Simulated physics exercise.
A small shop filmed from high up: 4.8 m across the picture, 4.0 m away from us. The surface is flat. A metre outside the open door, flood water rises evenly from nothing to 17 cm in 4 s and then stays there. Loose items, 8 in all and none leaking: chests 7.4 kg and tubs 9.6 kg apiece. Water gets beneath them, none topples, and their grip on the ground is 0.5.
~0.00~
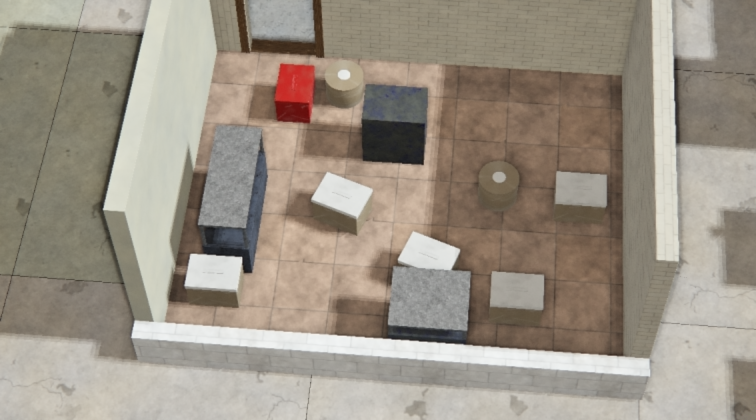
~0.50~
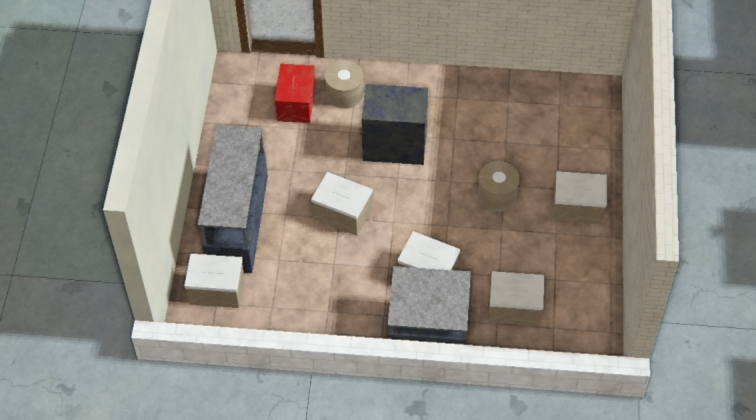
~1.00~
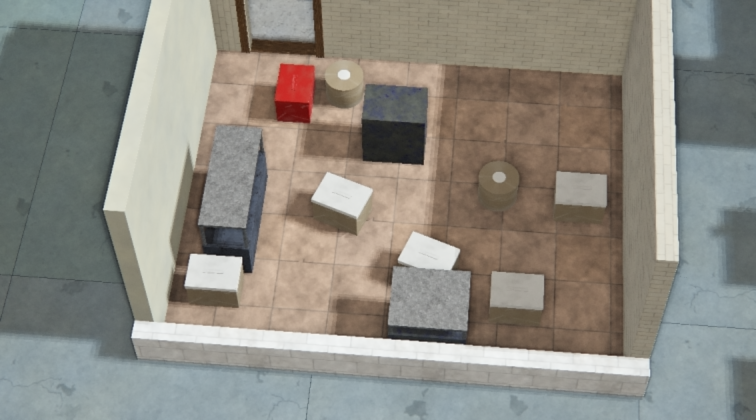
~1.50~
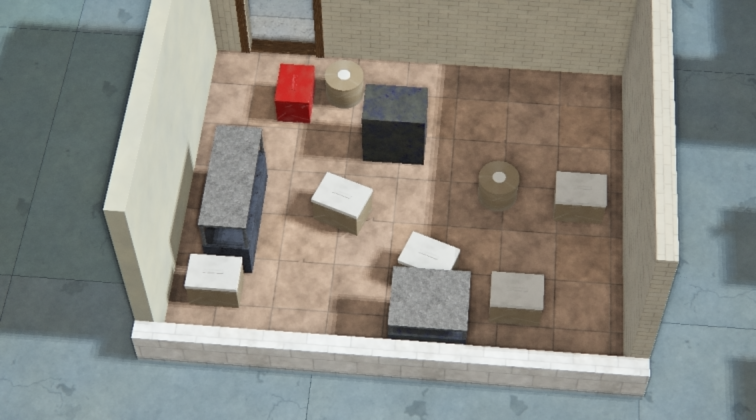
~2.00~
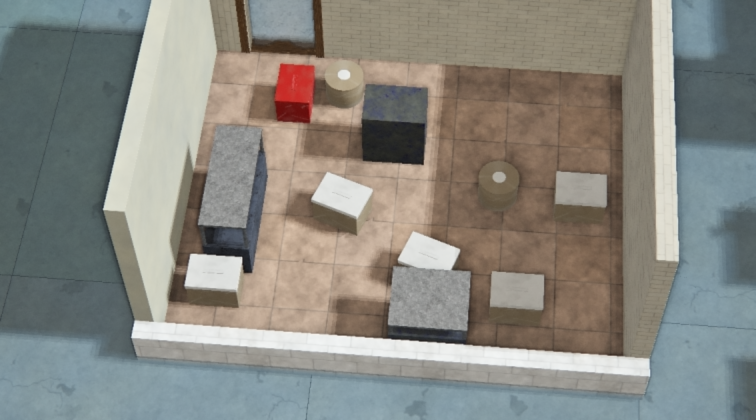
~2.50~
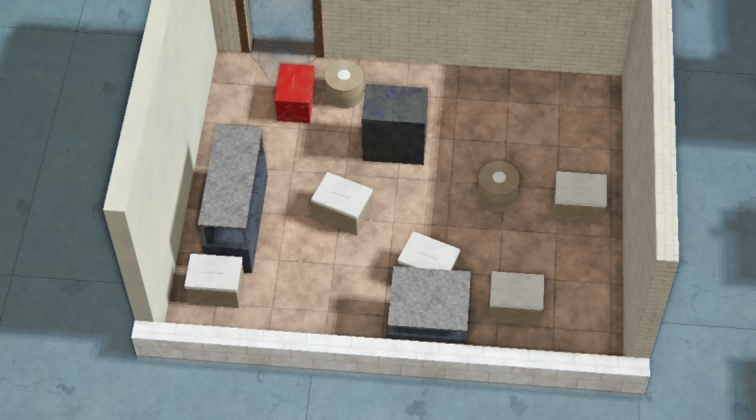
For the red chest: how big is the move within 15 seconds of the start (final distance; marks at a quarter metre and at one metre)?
Red chest gets carried off.
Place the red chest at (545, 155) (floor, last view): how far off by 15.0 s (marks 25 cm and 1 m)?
It barely shifts.
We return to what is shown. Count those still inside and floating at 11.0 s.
I count 3.
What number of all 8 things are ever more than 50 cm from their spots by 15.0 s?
I count 5.
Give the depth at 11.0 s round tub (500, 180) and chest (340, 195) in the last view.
Roughly 2 and 7 cm.
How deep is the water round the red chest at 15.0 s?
Roughly 7 cm.
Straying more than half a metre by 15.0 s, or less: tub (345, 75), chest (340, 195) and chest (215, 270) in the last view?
In turn: Short of it, over, more.
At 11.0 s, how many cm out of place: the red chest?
About 300 cm.
After 3.5 s the red chest is near (295, 91), 0.1 m from its start, aground; 0 afloat.
After 6.8 s the red chest is near (303, 234), 2.1 m from its start, aground; 0 afloat.
After 11.0 s the red chest is near (323, 302), 3.0 m from its start, afloat; 3 afloat.
After 15.0 s the red chest is near (290, 242), 2.2 m from its start, afloat; 5 afloat.
